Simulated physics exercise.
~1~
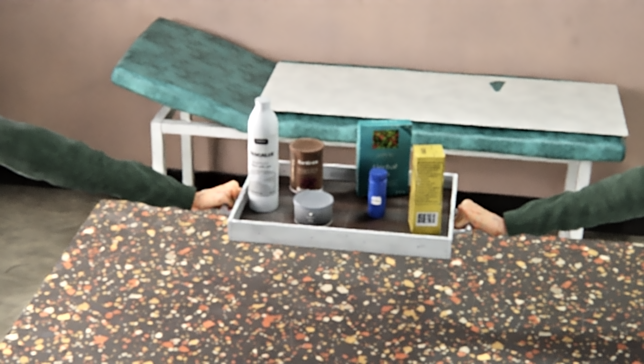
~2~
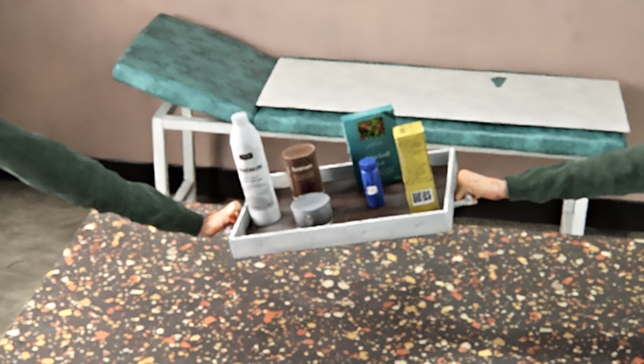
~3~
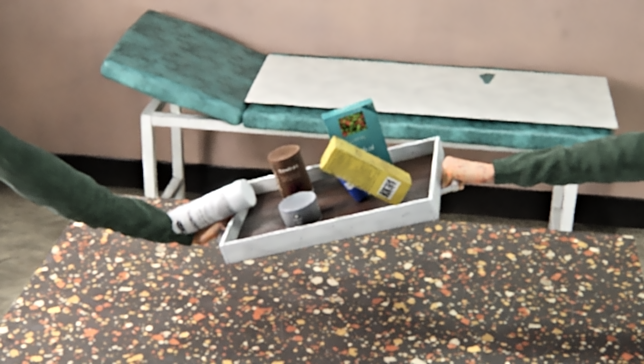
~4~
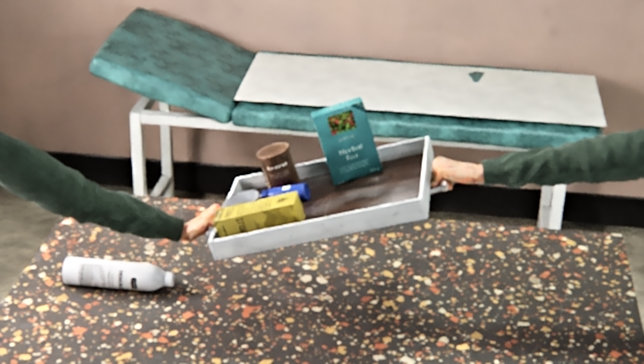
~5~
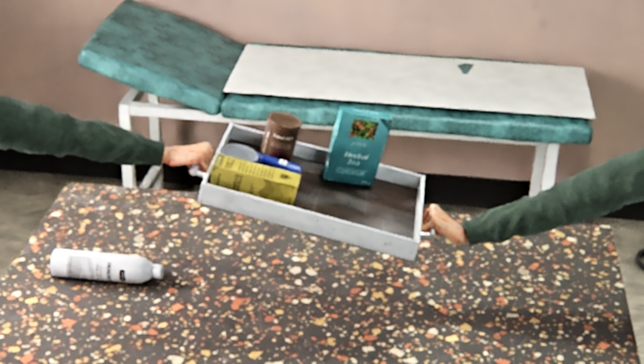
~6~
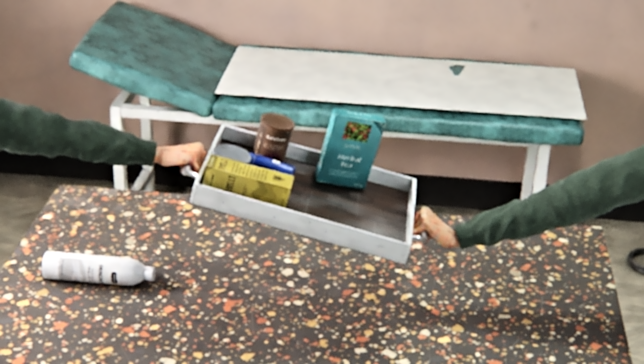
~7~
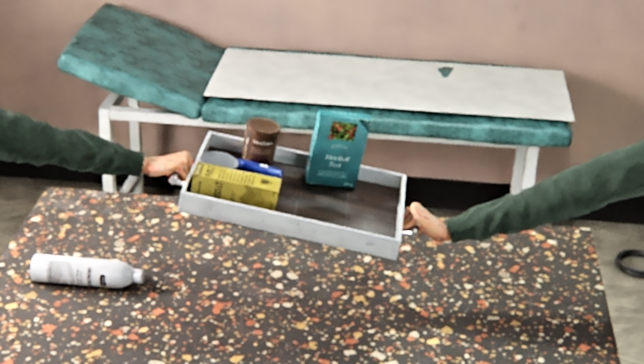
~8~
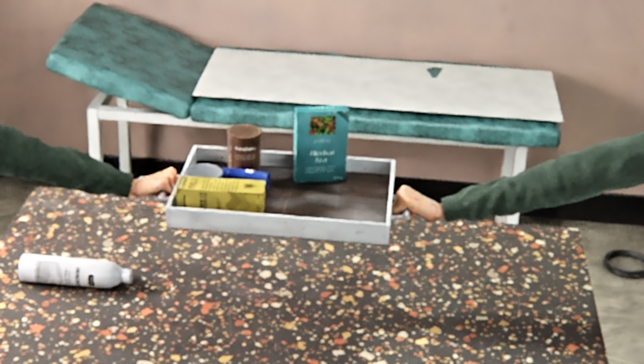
Two hands in dark green sleeves hold a pale-rimmed tray above a speckled table, seen from slightly above, with a teal padded bench against a pinkish wall behind. On it stand a white bottle, a brown tin, a grey tub, a blue shaker, a yellow carton and a turquoise packet. The left edge dips, and the bottle topples over the rim onto the table while the carton and shaker fall and slide left. The tray then tips down to the right and levels again. The bottle lies on the table; the carton and shaker lie on the tray, with the tin and packet upright.
